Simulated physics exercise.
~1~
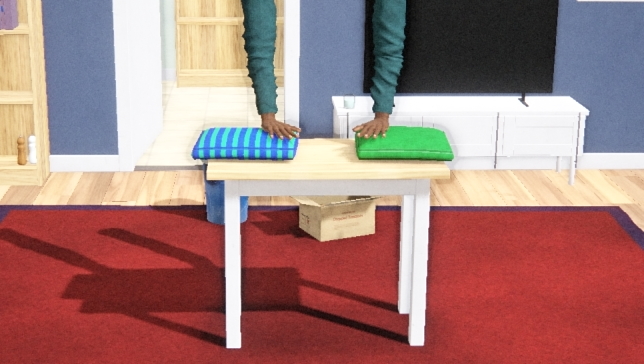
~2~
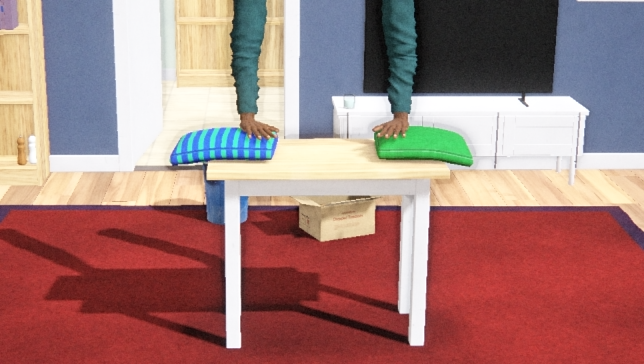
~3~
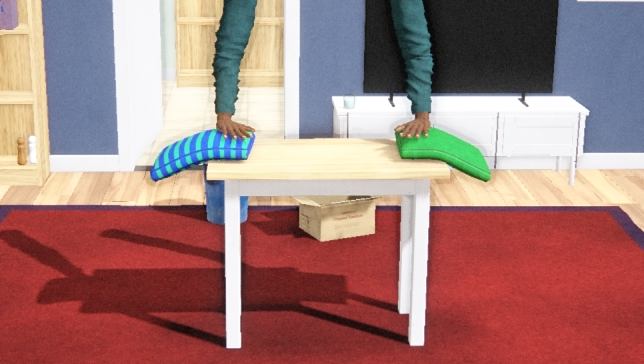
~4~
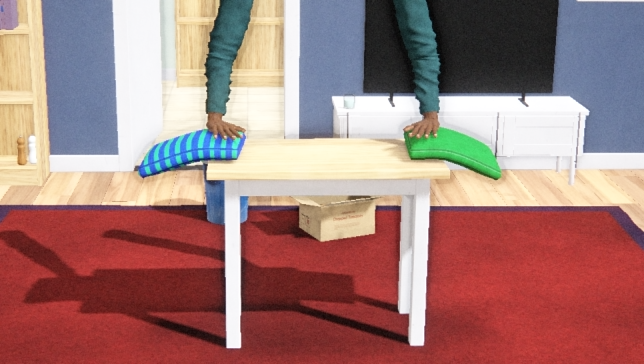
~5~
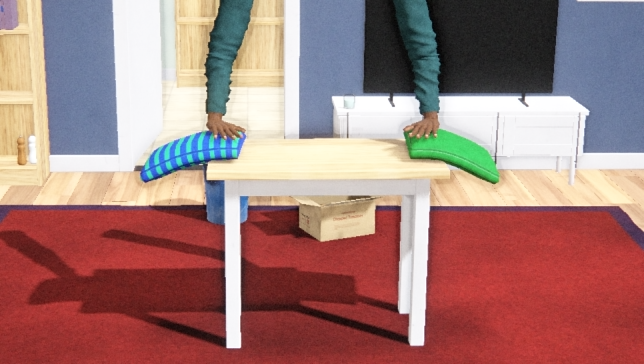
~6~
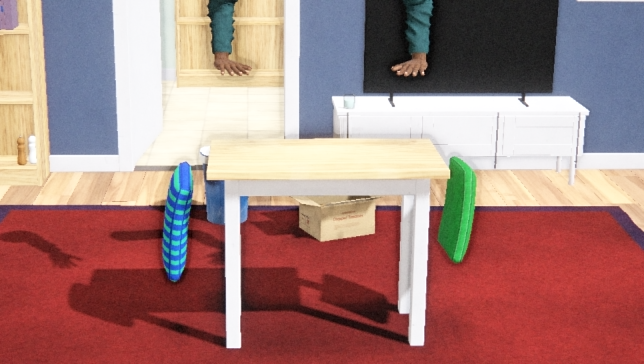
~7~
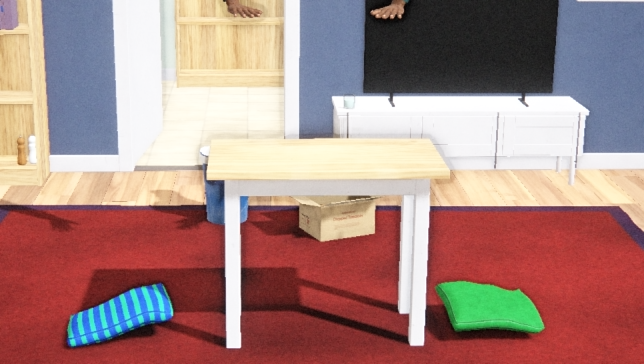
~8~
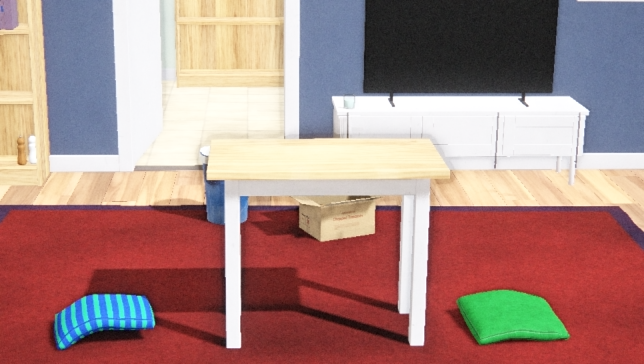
On a table, two hands push a blue pillow and green cushion off opposite ends onto the floor.
